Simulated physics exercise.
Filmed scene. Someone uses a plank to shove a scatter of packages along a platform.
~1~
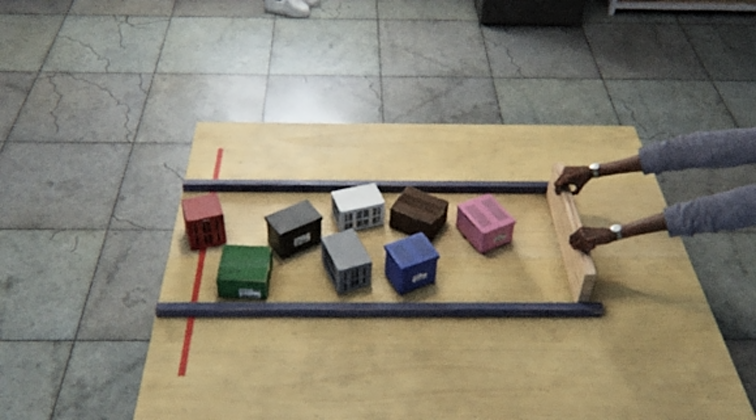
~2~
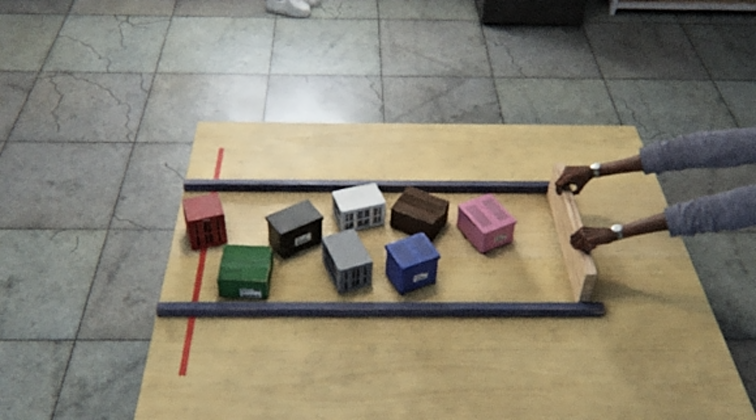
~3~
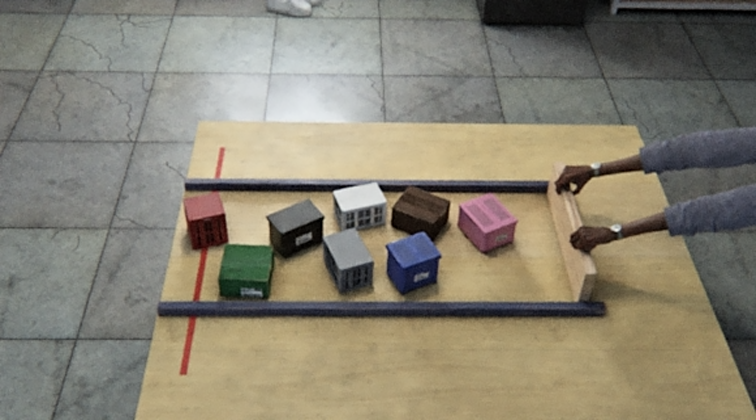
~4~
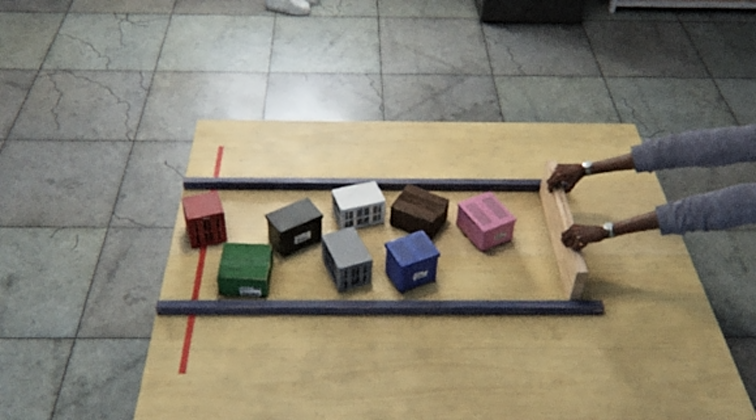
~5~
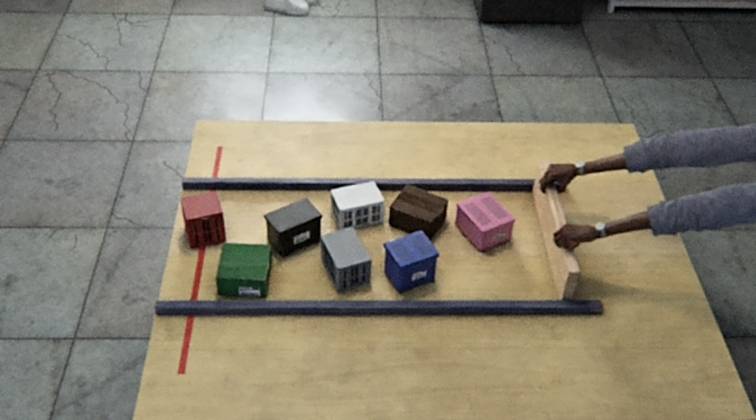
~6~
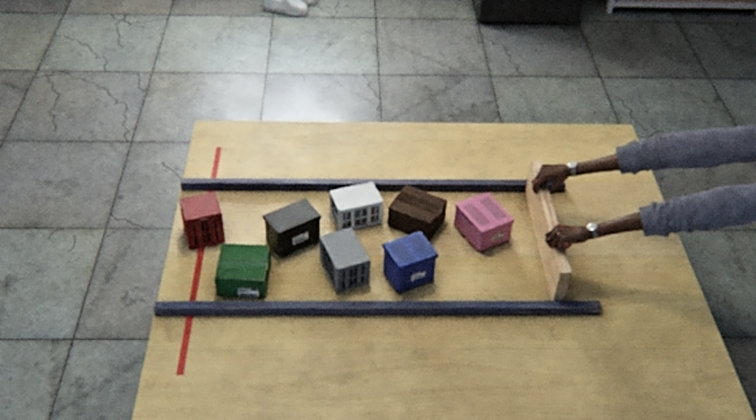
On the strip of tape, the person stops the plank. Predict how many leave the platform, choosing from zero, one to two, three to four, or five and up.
It will most likely knock five or more off.
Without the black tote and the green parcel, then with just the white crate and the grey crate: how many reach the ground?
That makes 4 fallen, then 4 fallen in the other try.
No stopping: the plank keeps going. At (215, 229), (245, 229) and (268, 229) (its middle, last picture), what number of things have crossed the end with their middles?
The counts are 6, 3 and 3, in that order.
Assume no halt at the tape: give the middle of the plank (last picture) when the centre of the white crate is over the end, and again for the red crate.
About (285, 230), and about (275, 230) for the other.
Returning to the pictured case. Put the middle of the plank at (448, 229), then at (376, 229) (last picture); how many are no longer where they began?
In order, the tallies are 3 and 6.
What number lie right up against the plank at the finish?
Counting them up gives 2.
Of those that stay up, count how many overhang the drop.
That'd be 2.
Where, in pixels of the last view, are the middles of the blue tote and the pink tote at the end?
The blue tote ends up near (175, 256), and the pink tote near (185, 216).
Soon after, none off yet; red crate at rest near (203, 221); green parcel at rest near (244, 270); black tote moving near (290, 229).
Then, none off yet; red crate moving near (200, 219); green parcel moved a little near (215, 272); black tote moved about its own width near (249, 227).
By the end, the number that fall off is five or more; fallen, brown box, white crate, grey crate, black tote, green parcel and red crate.
